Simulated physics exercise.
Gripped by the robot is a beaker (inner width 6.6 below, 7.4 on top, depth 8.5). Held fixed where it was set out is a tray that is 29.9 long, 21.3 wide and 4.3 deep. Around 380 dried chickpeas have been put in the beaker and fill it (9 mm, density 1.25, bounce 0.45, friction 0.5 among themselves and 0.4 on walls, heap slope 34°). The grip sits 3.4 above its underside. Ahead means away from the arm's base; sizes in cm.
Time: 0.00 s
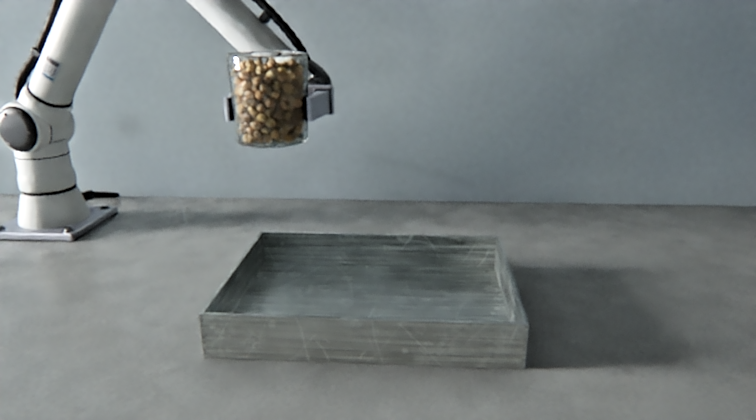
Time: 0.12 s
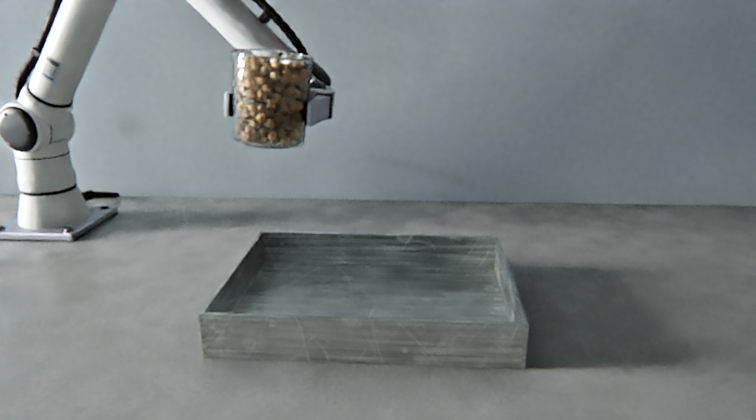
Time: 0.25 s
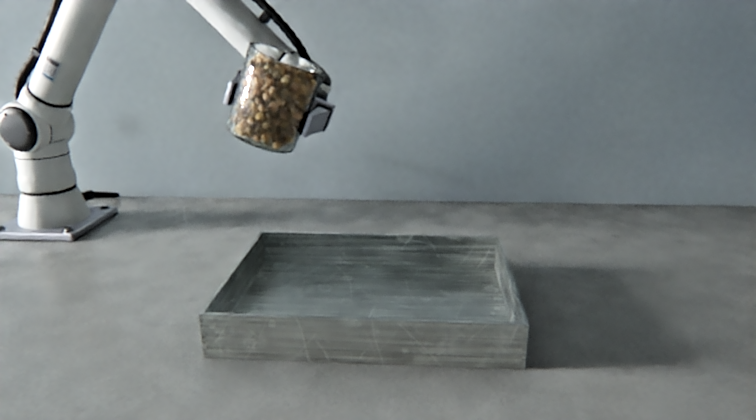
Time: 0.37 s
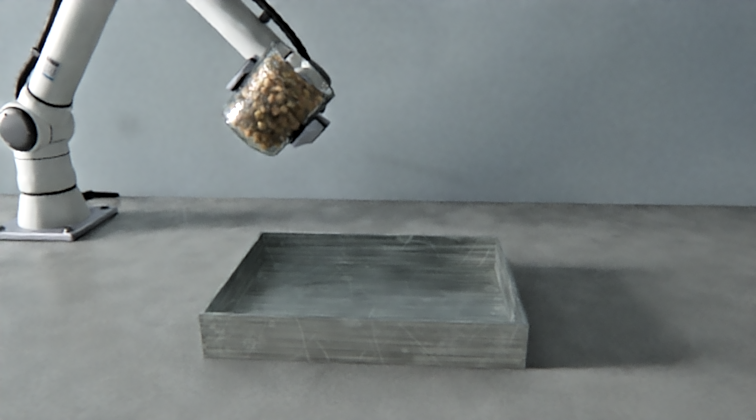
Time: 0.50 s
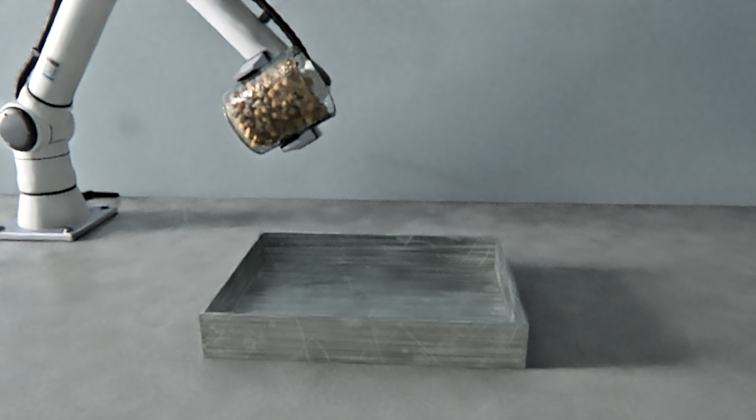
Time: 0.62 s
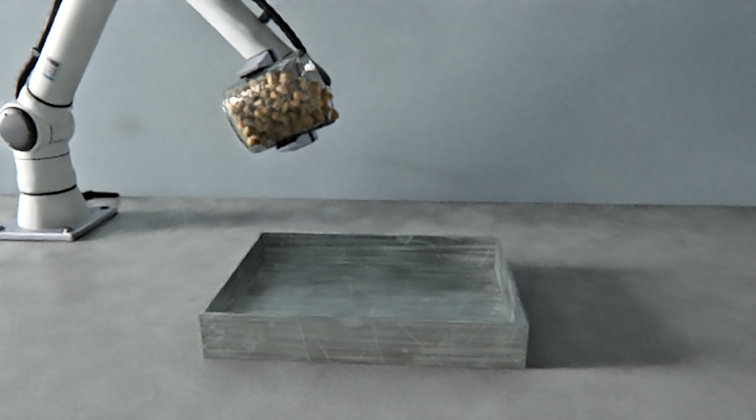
White robot arm holding a clear beaker full of dried chickpeas above an empty grey tray, tilting it steeply to the right.
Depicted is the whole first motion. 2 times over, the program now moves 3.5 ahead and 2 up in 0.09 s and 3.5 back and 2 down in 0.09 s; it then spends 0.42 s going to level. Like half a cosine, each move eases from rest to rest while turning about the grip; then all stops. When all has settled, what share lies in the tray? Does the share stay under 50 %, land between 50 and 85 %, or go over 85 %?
It lands between 50 and 85 %.
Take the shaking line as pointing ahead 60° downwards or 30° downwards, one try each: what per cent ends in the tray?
You'd get some 20 per cent with the first setting and some 35 per cent with the second.
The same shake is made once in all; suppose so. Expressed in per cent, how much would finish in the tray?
That would give close to 70 percent.
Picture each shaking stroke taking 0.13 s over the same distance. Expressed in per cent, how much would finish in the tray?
Estimate for that case: 50 %.
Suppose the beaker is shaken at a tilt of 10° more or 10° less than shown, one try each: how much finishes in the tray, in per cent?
About 90 and 60 per cent.
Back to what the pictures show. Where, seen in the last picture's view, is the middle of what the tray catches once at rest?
It ends up close to (454, 303).
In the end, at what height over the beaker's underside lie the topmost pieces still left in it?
Top of the fill: Near 4.0 cm.
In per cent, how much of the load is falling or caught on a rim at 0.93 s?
Around 10 per cent of the load.
After 0.93 s, tilted 66° forward, highest piece 27 above the table; 216 in the tray, 127 in the beaker, 1 on the table or floor, 37 in flight or on a rim.
After 1.24 s, tilted 20° forward, highest piece 25 above the table; 291 in the tray, 82 in the beaker, 8 on the table or floor.
After 1.60 s, level, highest piece 23 above the table; 291 in the tray, 82 in the beaker, 8 on the table or floor.
After 2.65 s, level, highest piece 23 above the table; 291 in the tray, 82 in the beaker, 8 on the table or floor.
At rest, 291 in the tray, 82 in the beaker, 8 on the table or floor. That is 76 % in the tray.
